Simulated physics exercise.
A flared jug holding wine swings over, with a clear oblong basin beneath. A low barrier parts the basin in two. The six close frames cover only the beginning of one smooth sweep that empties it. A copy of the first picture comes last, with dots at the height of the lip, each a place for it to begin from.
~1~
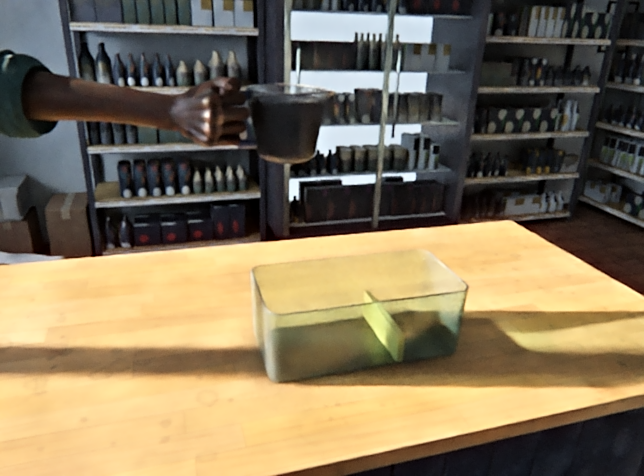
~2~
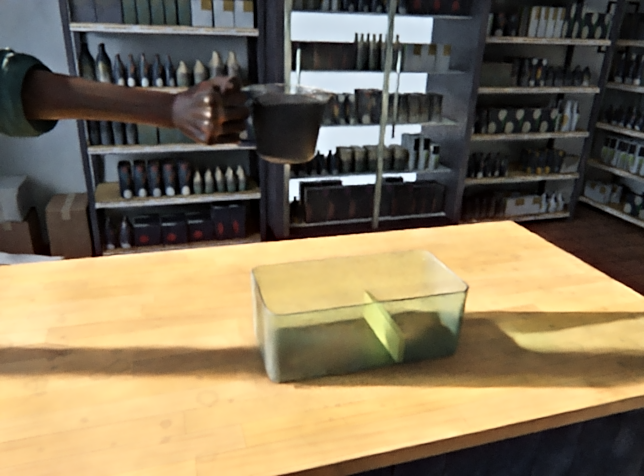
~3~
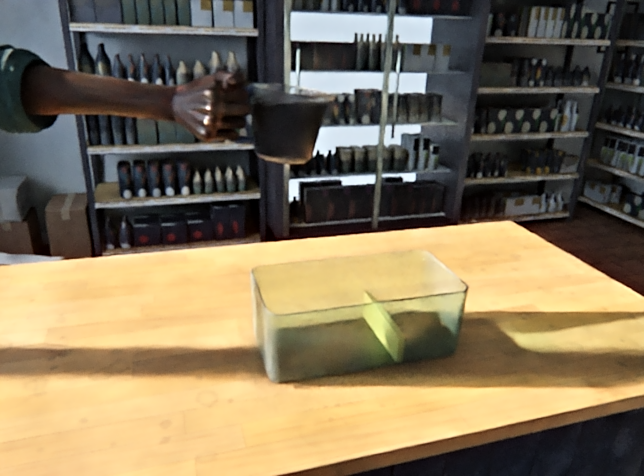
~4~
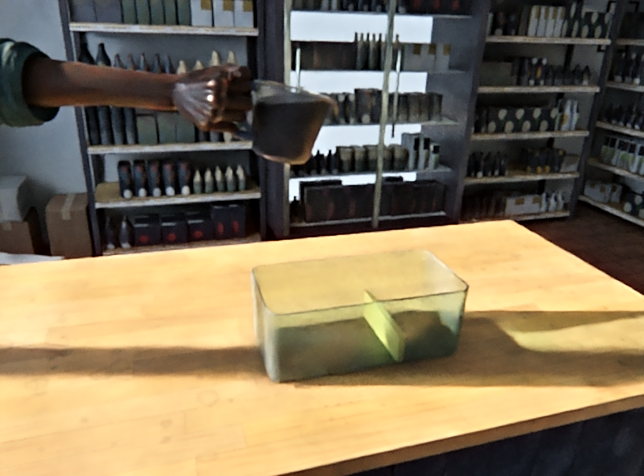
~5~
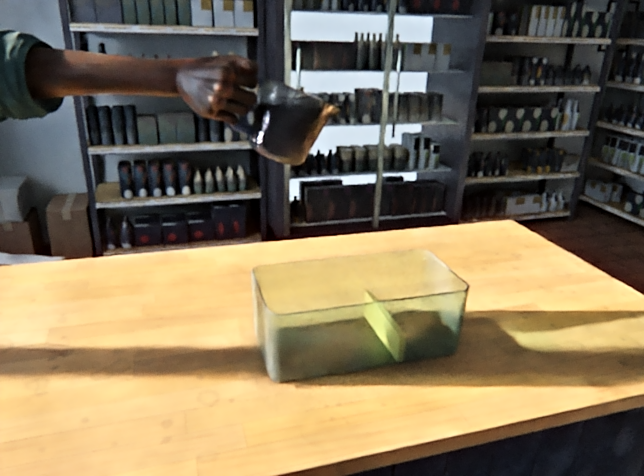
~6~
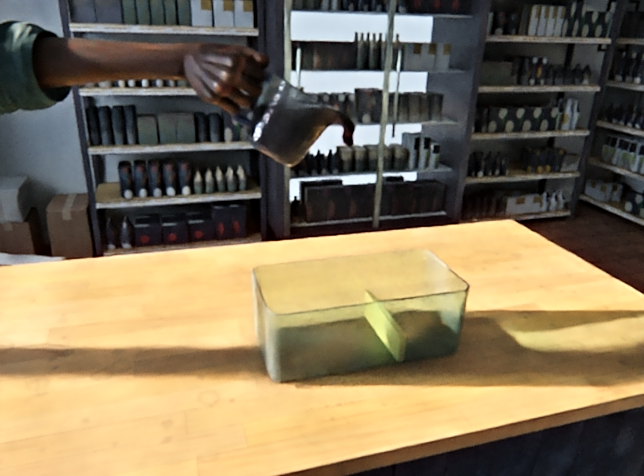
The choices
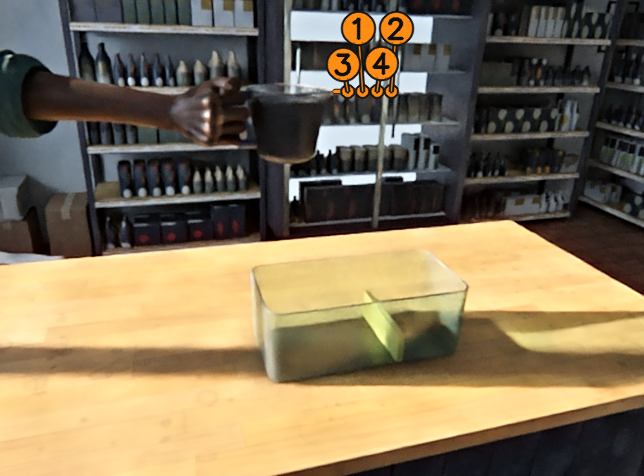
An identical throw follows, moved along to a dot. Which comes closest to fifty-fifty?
I would pick dot 3.
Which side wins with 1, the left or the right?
The right side.
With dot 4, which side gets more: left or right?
More ends on the right.
In orange, 1 at (362, 91); 2 at (391, 91); 3 at (347, 91); 4 at (377, 91).
For dot 1, about 23 % ends left of the wall and 73 % right of it; 4 % is lost outside.
For dot 2, about 18 % ends left of the wall and 78 % right of it; 5 % is lost outside.
For dot 3, about 47 % ends left of the wall and 50 % right of it; 3 % is lost outside.
For dot 4, about 15 % ends left of the wall and 81 % right of it; 3 % is lost outside.
